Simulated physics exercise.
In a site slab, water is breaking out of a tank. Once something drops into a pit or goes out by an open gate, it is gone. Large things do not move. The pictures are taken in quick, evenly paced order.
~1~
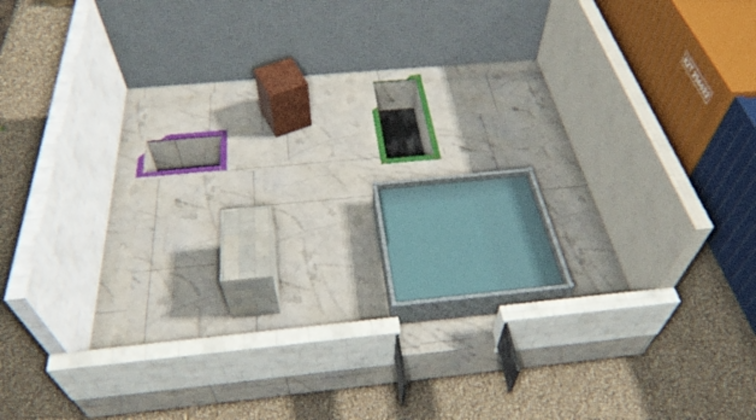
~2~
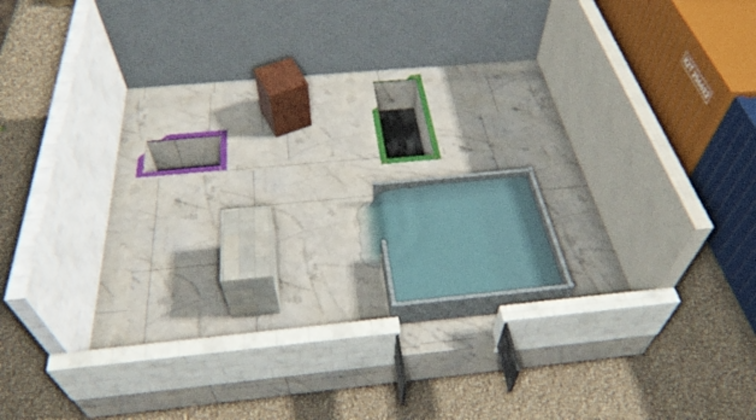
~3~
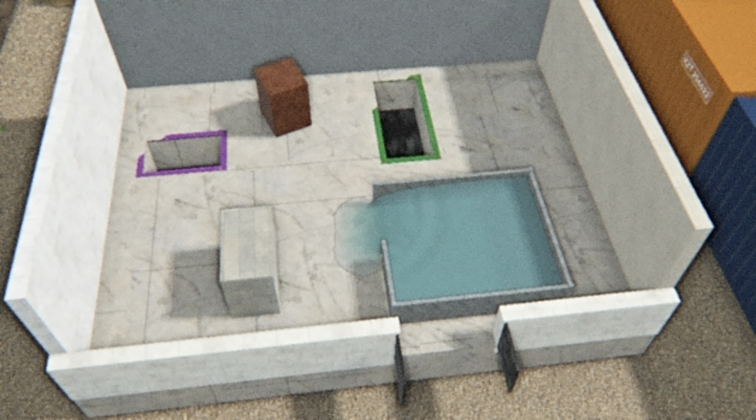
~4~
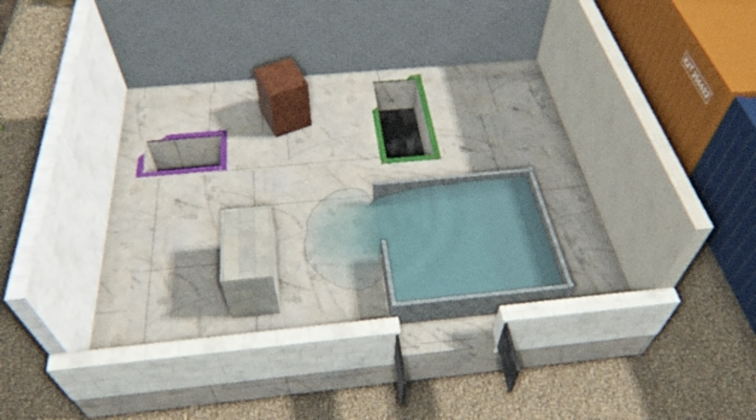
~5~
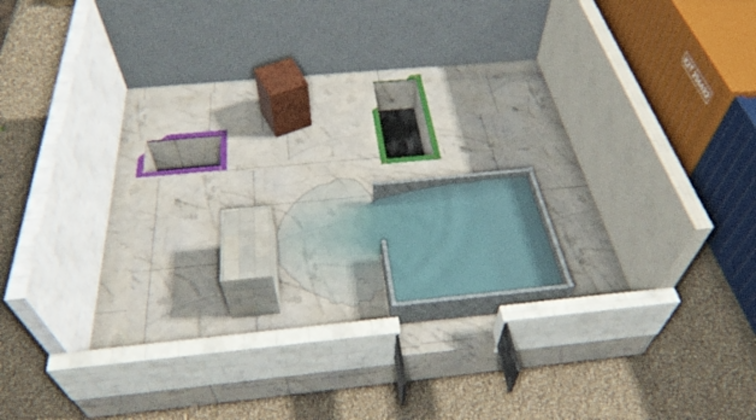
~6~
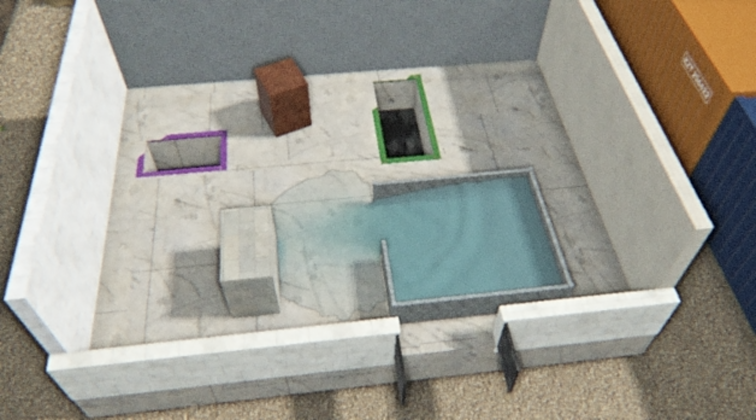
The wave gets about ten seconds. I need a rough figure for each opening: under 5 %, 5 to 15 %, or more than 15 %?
At the end, I expect the gate to account for a fraction below five per cent. I expect the green pit to account for a fraction below five per cent. I expect the purple pit to account for upward of fifteen per cent.
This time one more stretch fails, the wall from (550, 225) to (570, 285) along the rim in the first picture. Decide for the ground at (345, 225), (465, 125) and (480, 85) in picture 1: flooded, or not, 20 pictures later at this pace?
First point spared, second point swamped, third point swamped.
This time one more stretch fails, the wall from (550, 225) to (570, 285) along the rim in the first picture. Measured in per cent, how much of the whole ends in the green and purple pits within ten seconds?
Green takes 25 in a hundred, purple takes 0 in a hundred.
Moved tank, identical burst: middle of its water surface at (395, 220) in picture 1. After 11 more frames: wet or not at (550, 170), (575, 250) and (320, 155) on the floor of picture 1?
Spot 1 unwetted, spot 2 unwetted, and spot 3 unwetted.
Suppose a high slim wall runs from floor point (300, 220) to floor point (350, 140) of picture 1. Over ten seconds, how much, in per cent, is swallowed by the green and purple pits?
The green pit gets 12 per cent, the purple pit 12 per cent.
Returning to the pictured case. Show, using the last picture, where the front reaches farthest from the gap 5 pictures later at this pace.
Close to (138, 241).
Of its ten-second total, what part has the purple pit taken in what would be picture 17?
It would be roughly 5 percent of the ten-second total.
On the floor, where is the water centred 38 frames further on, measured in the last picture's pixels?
Near (348, 243).
A moment on, water covers 20 % of the floor; the gate 0 %, the green pit 0 %, the purple pit 0 %.
Next, water covers 30 % of the floor; the gate 0 %, the green pit 0 %, the purple pit 1 %.
Then, water covers 50 % of the floor; the gate 0 %, the green pit 0 %, the purple pit 6 %.
Later, water covers 60 % of the floor; the gate 2 %, the green pit 0 %, the purple pit 15 %.
In the end, water covers 65 % of the floor; the gate 3 %, the green pit 2 %, the purple pit 27 %.
